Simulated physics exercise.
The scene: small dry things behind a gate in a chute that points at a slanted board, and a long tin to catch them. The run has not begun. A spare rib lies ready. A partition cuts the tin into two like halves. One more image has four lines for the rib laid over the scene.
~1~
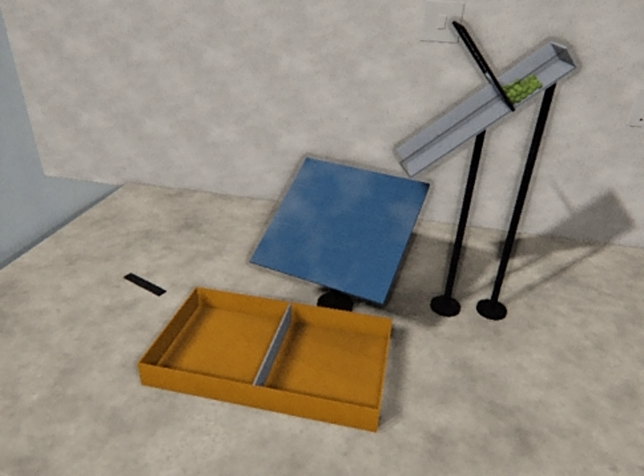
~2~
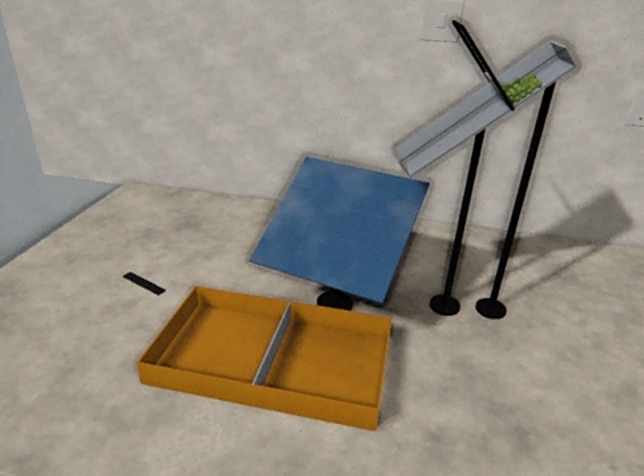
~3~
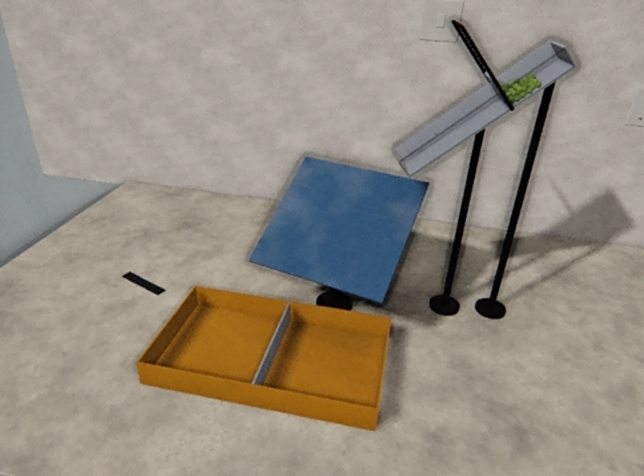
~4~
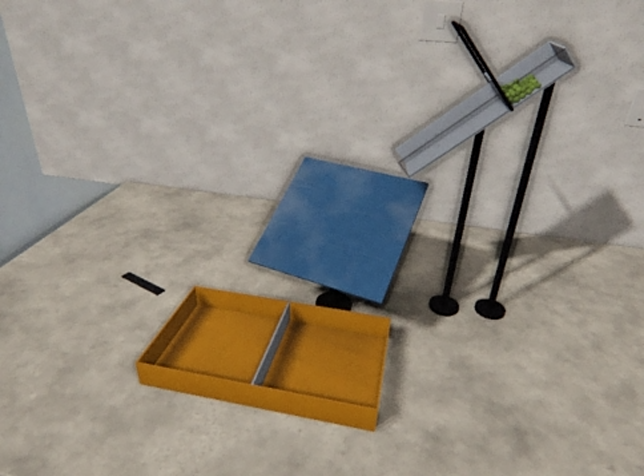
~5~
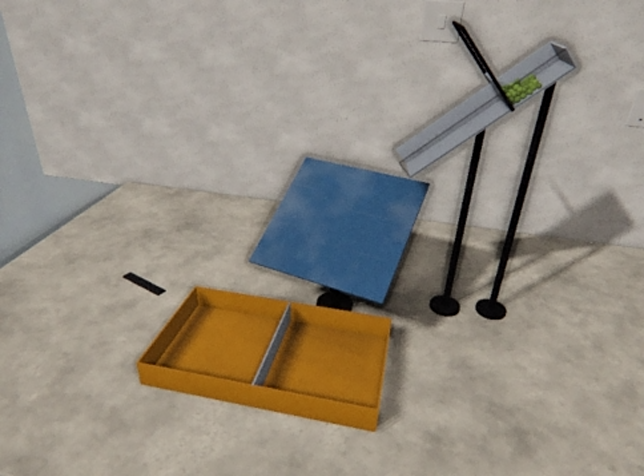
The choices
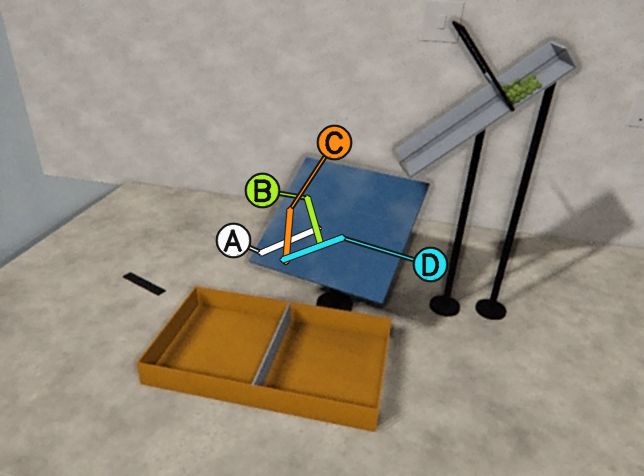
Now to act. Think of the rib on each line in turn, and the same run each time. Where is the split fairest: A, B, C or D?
Line C.
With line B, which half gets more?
The right half.
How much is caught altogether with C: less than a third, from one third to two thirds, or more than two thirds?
Line C gives more than two thirds.
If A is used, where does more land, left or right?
The left half.
On the marked copy, line A from (318, 228) to (261, 252); line B from (307, 198) to (320, 245); line C from (290, 209) to (285, 261); line D from (342, 237) to (283, 259).
Choosing A, of what is caught, the larger part in the left half, roughly a quarter in the right.
Choosing B, of what is caught, about a tenth in the left half, the larger part in the right.
Choosing C, of what is caught, roughly half in the left half, roughly half in the right.
Choosing D, of what is caught, the larger part in the left half, about a tenth in the right.
